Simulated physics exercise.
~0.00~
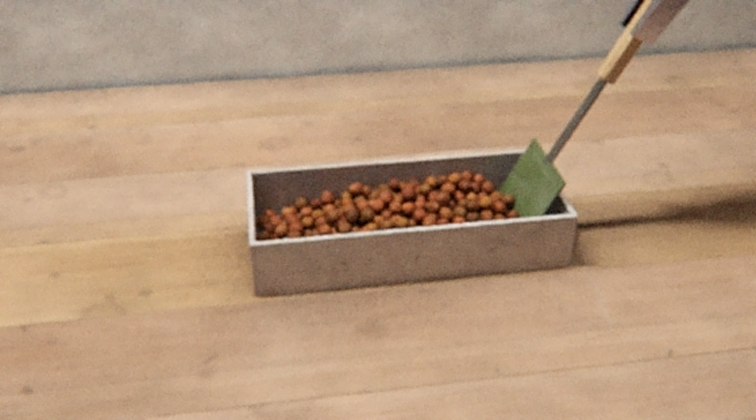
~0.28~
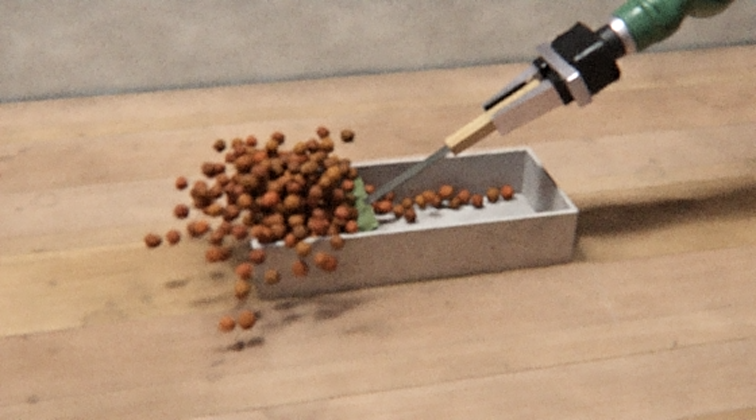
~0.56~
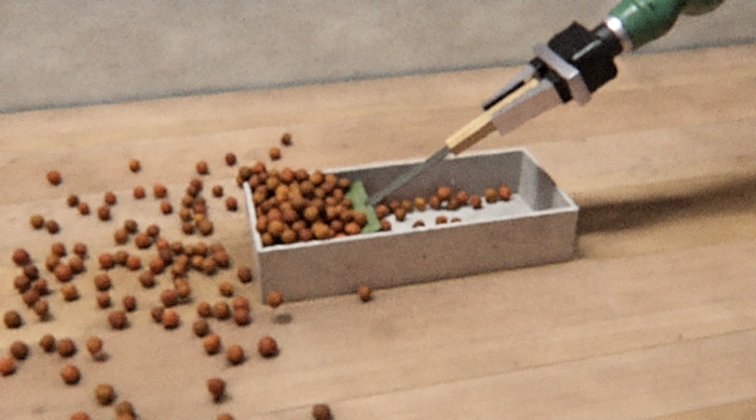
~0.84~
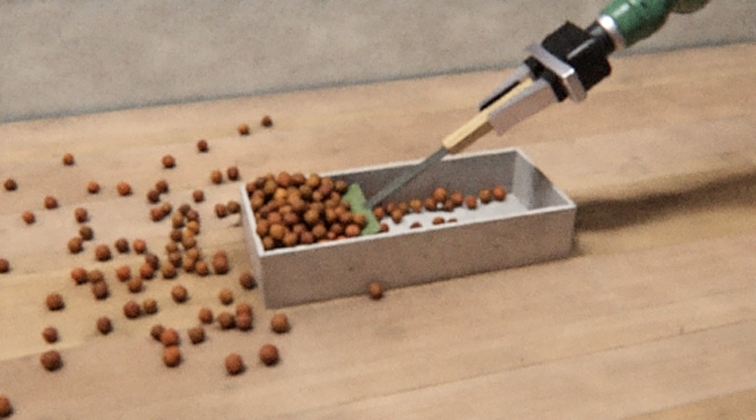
In the video, a robot arm holding a spatula sweeps hazelnuts leftward through a rectangular tray on a wooden table, sending many spilling over the left end. The spatula stops inside, leaving a heap at the tray's left side and scattered nuts on the table.
